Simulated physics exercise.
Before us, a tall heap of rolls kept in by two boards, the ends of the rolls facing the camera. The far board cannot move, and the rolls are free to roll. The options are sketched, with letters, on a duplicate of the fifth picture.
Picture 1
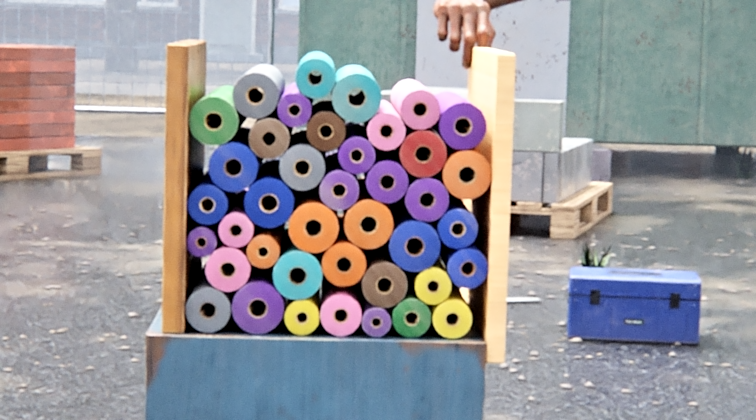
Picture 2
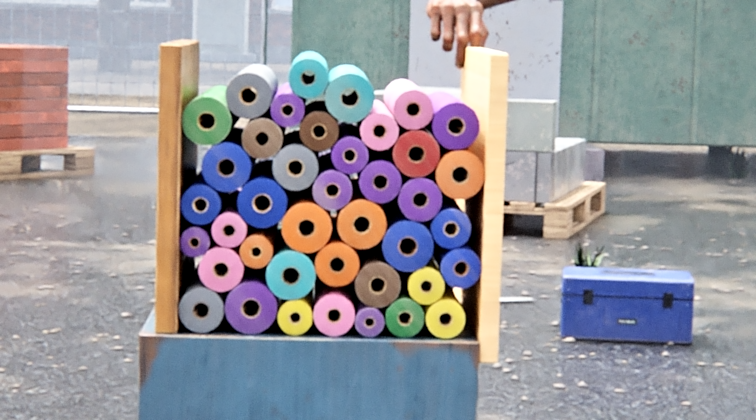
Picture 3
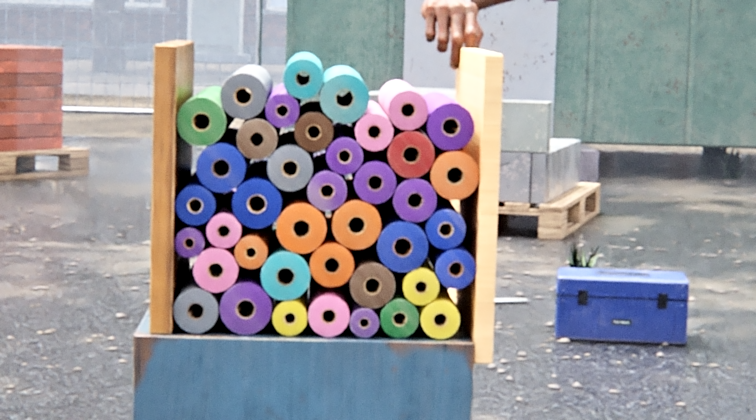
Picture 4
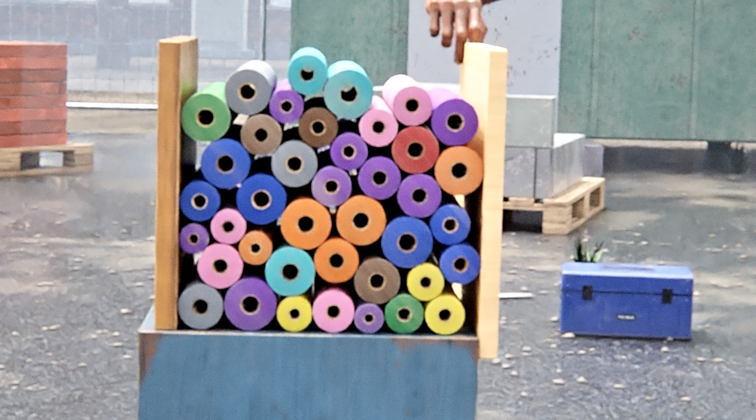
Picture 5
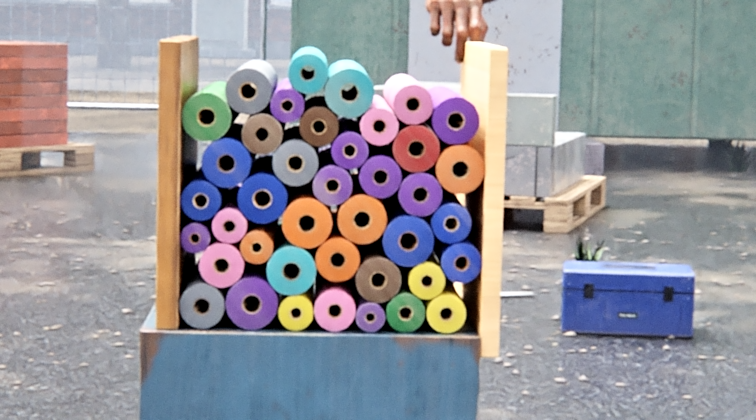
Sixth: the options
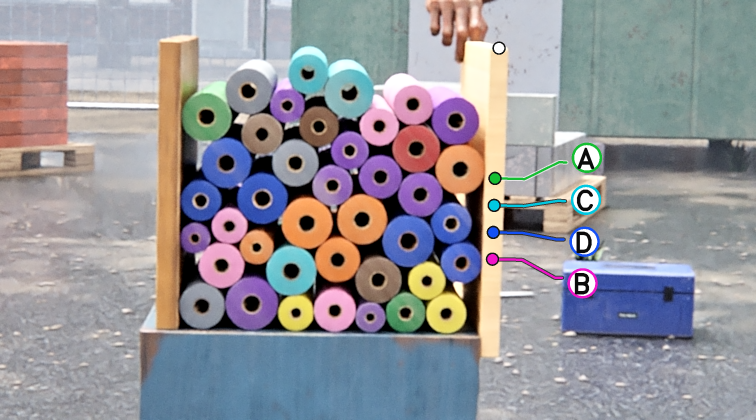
A tall heap of colorful rolls sat between two upright boards, barely moving apart from a slight shift of the whole view, while a hand hung above the right board beside a blue toolbox.
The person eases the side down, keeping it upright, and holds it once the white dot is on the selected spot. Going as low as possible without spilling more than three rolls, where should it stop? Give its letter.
Slide it to C.
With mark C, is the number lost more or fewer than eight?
At C, fewer than eight.
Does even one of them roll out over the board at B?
Yes, at B.
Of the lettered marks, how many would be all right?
Two of the four.
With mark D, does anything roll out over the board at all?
Yes, at D.
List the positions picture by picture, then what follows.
The first frame shows a grey roll (302, 168); a purple roll (357, 156); a purple roll (294, 110).
The second frame shows a purple roll (288, 110); side board (478, 192).
The third frame shows a grey roll (196, 311); a green roll (399, 319).
The fourth frame shows a yellow roll (426, 282); a pink roll (228, 227).
The fifth frame shows a blue roll (201, 201); a grey roll (295, 163); a purple roll (350, 151).
On the marked copy, A at (495, 179); B at (492, 260); C at (494, 205); D at (493, 232); the white dot at (499, 48).
Taking C. A third of the way, top of the board (487, 117).
Two thirds of the way, top of the board (485, 196).
When it is over, top of the board (484, 204), one out over the board.
As for the rest, A one out over the board; B more than three out over the board; D more than three out over the board.
